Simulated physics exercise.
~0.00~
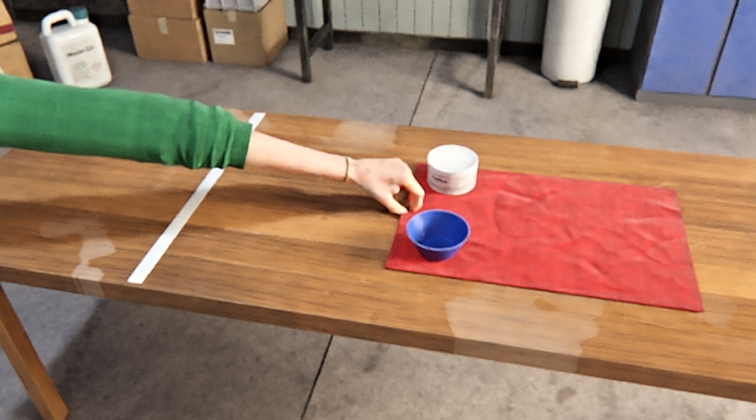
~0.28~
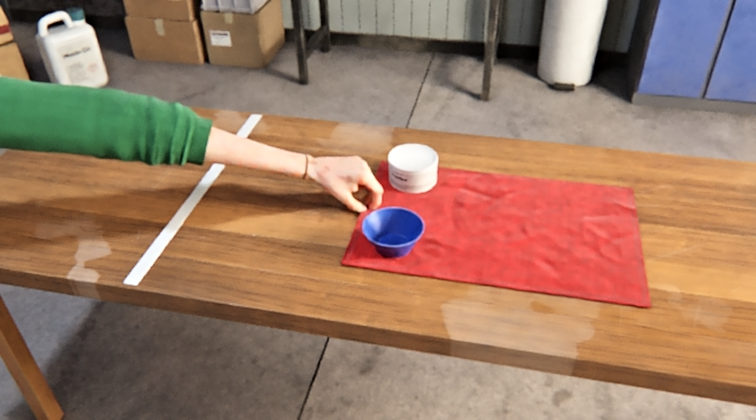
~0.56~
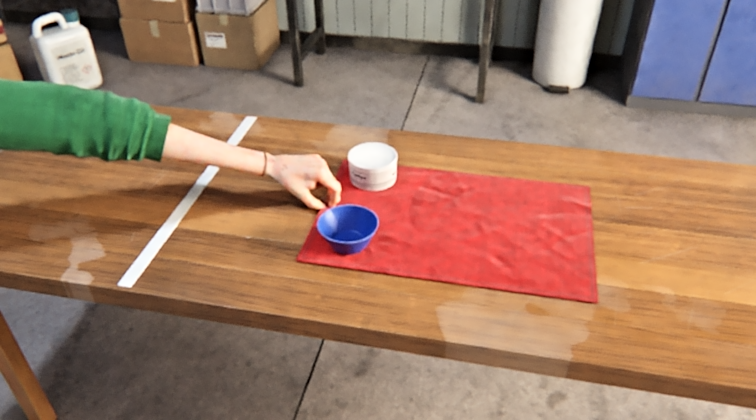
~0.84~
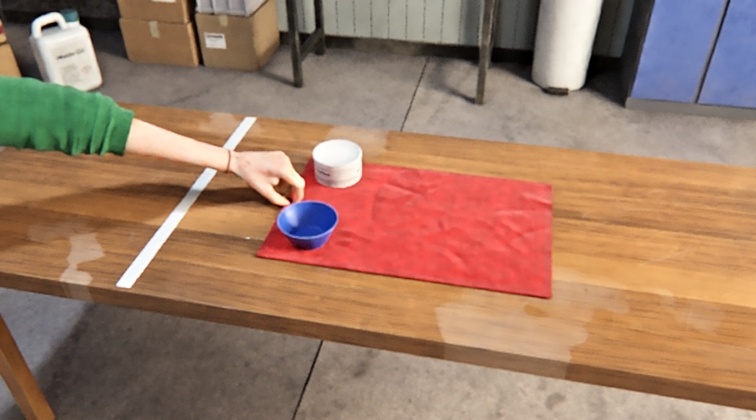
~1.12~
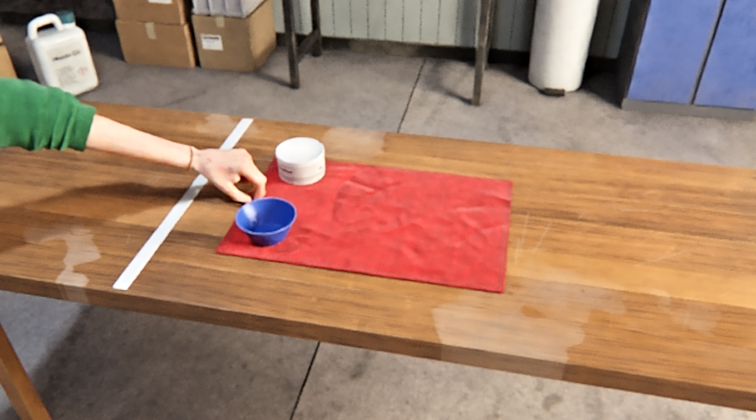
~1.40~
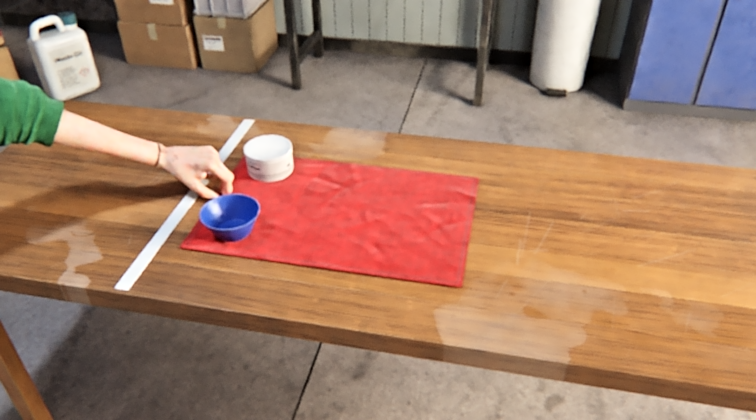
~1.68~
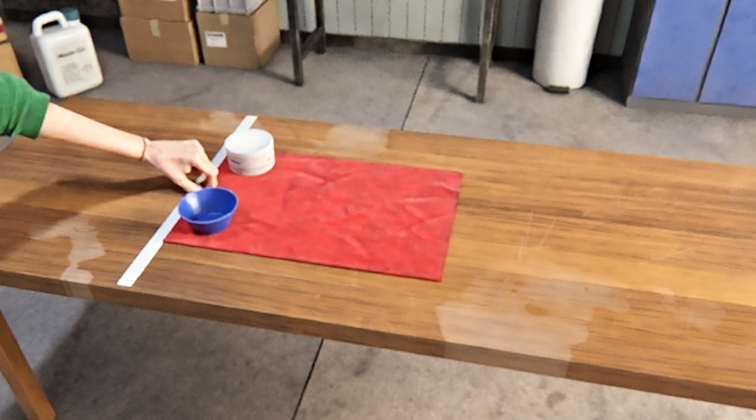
On a wooden table in a workshop, a hand in a green sleeve pulled a red cloth steadily left, carrying a white tub and a blue bowl, until its edge reached a strip of white tape, with both containers still sitting on it.
